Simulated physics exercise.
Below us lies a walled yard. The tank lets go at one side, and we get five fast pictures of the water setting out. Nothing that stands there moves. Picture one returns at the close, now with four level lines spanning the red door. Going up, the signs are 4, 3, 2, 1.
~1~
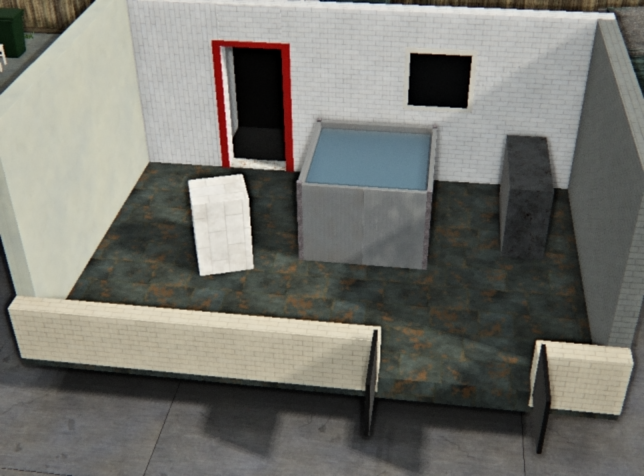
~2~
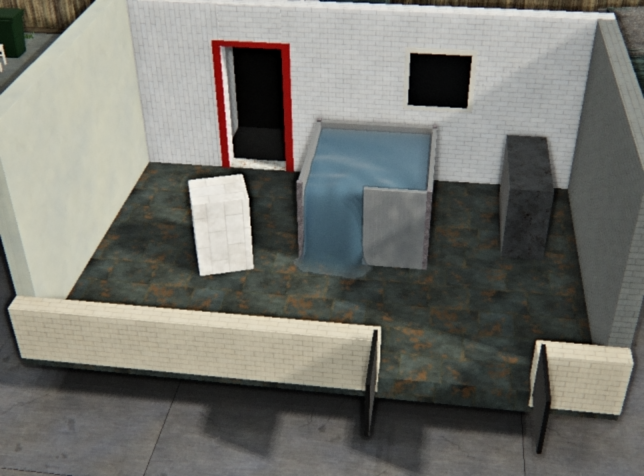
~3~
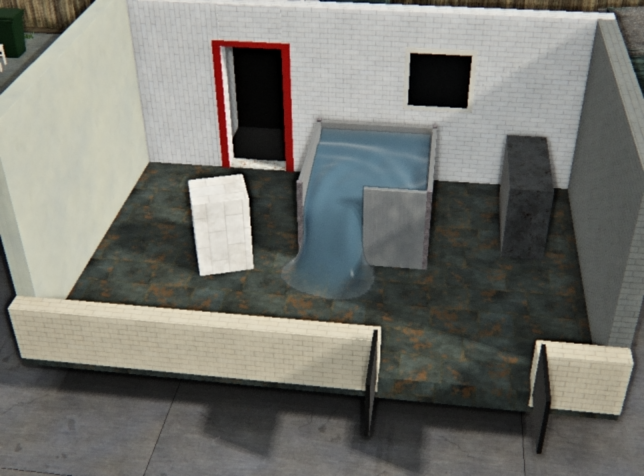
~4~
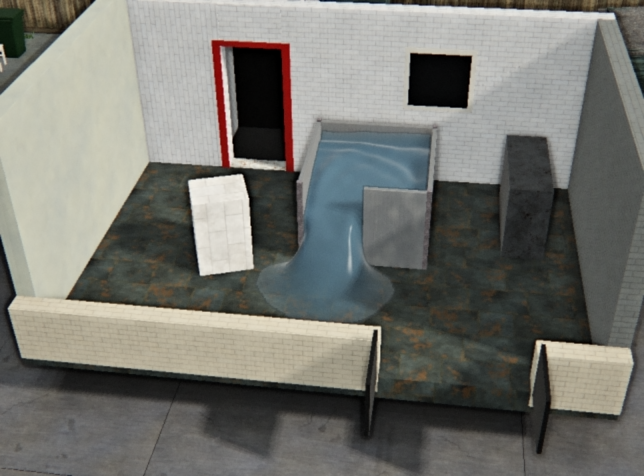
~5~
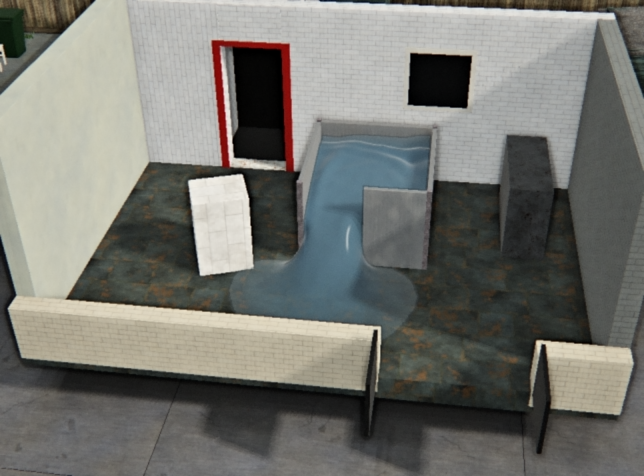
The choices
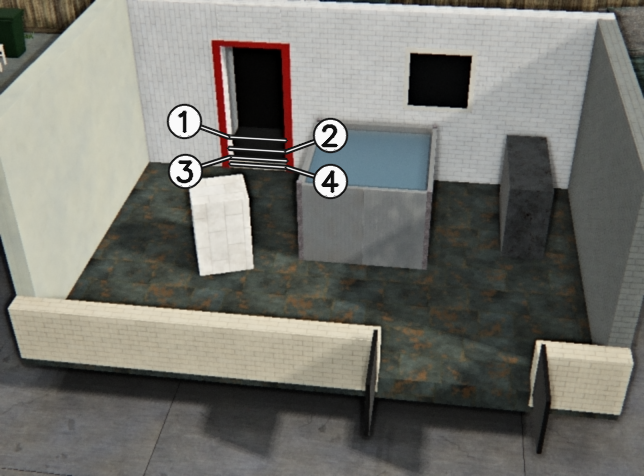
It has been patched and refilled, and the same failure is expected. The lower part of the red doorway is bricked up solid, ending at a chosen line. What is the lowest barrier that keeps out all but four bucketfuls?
Use mark 3.
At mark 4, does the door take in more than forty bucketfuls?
No.
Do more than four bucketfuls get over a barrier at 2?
No, not at all.
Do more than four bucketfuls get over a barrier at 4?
Yes, it does.
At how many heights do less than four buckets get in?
Three of the four.
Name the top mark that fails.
It is 4.
In white, 1 at (256, 138); 2 at (257, 150); 3 at (258, 159); 4 at (258, 165); from the bottom up 4, 3, 2, 1.
With 1, nothing gets over.
With 2, nothing gets over.
With 3, nothing gets over.
With 4, about 12 bucketfuls get in.
